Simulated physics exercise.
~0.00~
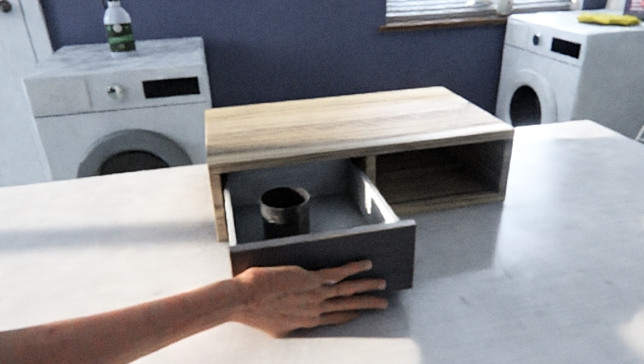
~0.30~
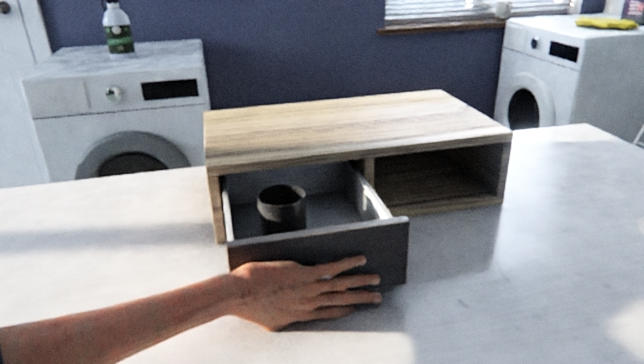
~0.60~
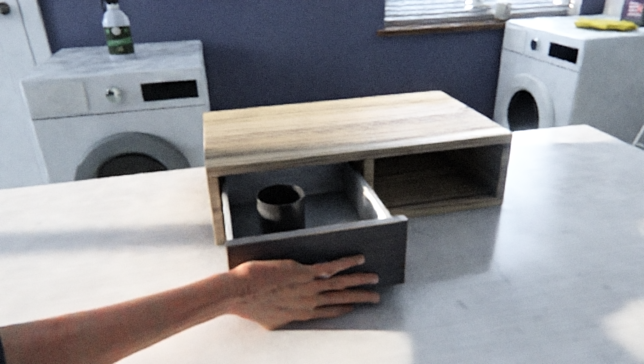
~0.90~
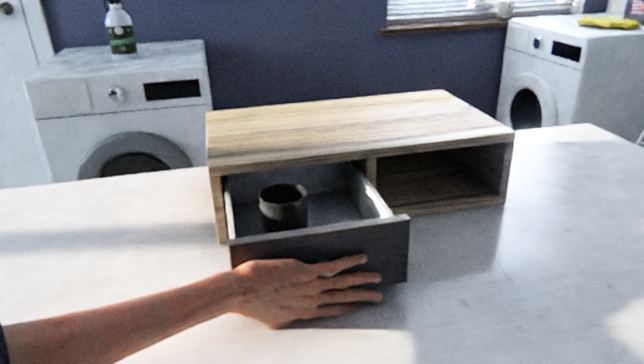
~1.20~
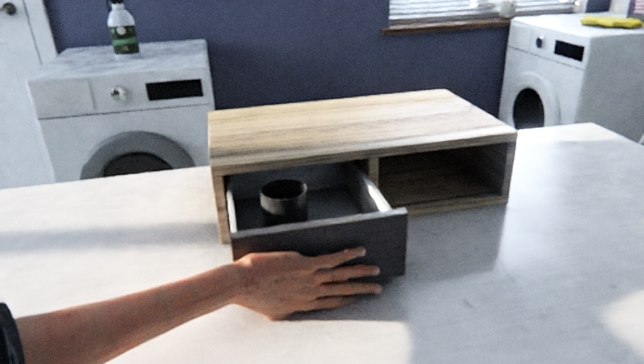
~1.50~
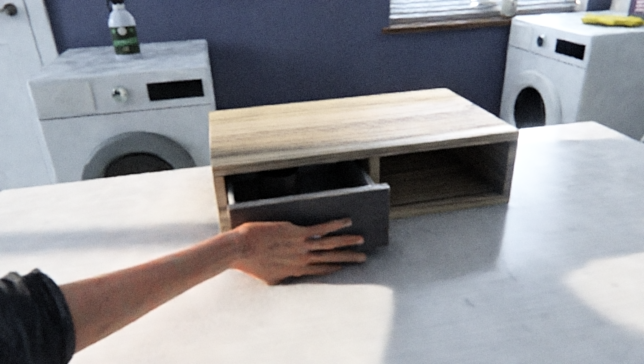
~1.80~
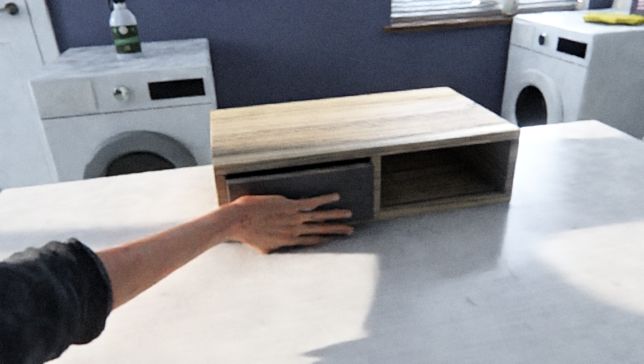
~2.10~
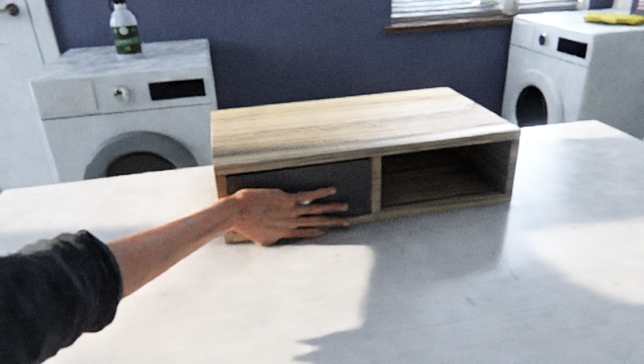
A hand pushing a dark-fronted drawer holding a black cup into a low wooden cabinet until it sits fully shut.
